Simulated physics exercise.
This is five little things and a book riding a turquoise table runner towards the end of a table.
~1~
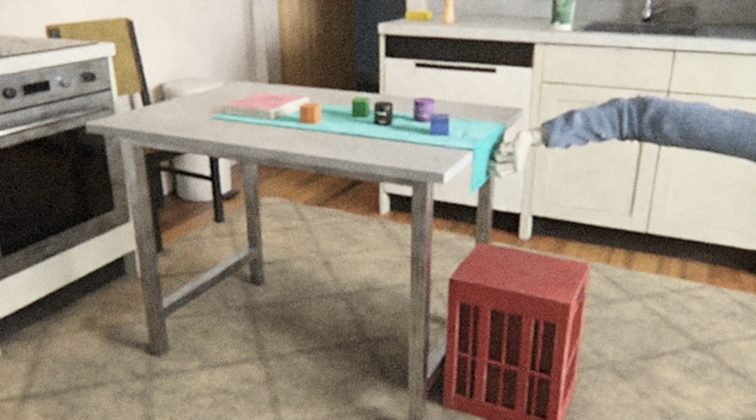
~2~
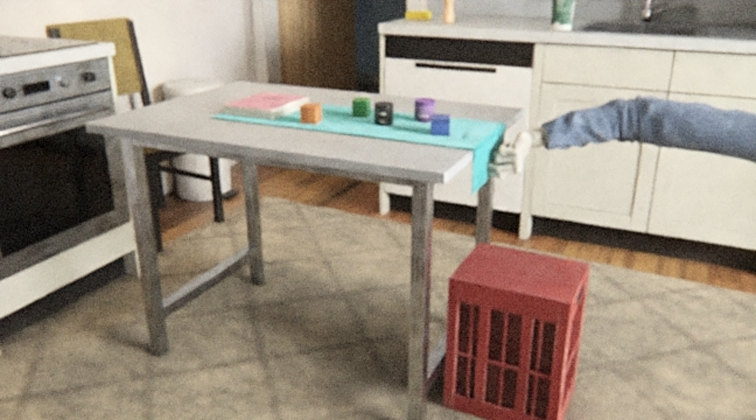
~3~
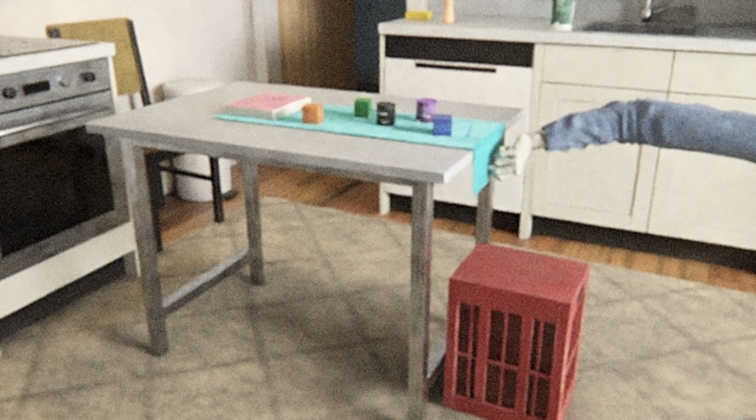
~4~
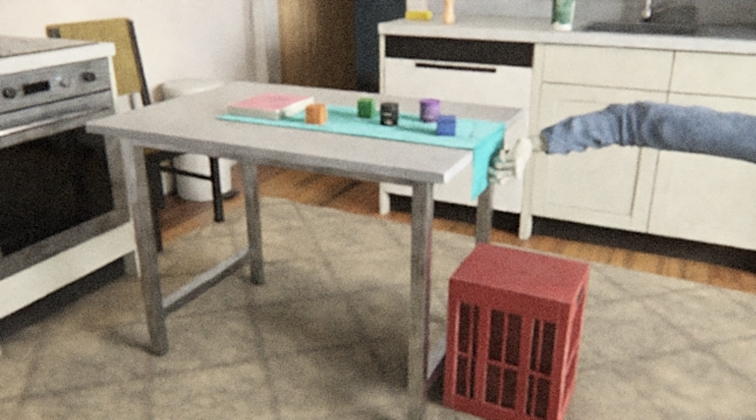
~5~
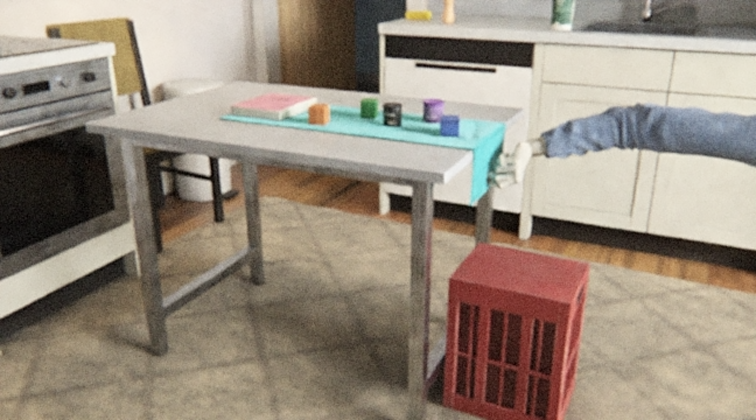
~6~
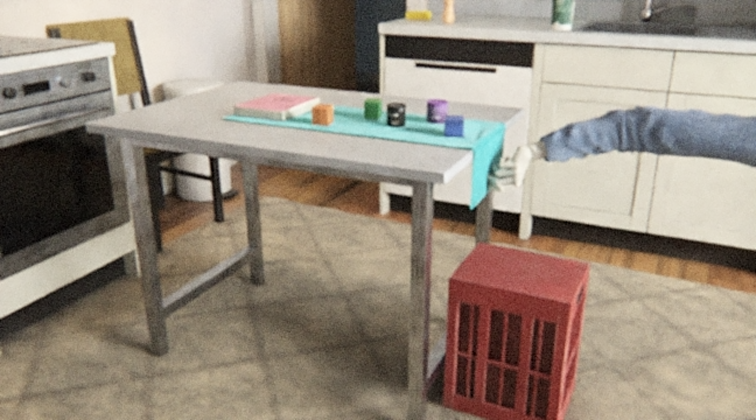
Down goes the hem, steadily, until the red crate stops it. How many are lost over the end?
The count of fallen things is two.
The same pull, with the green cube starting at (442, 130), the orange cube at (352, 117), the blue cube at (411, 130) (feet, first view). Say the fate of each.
The green cube is carried off; the orange cube holds on; the blue cube tumbles off.
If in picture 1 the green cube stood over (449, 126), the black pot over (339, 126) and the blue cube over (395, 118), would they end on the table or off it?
The green cube tumbles off; the black pot does not fall; the blue cube survives.
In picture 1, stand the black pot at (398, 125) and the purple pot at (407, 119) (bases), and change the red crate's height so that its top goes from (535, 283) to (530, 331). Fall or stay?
The black pot tumbles off; the purple pot comes down.
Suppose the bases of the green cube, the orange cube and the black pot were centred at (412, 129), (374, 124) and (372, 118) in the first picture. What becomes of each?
The green cube tumbles off, the orange cube keeps its place on top, the black pot remains up.
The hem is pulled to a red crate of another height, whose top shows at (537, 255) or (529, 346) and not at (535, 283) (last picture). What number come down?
The count: 1 and 4.
Early on, hem near (487, 232); blue cube gone.
Midway, hem on the crate; blue cube and purple pot gone.
Finally, hem on the crate; blue cube and purple pot gone. It carries off two.
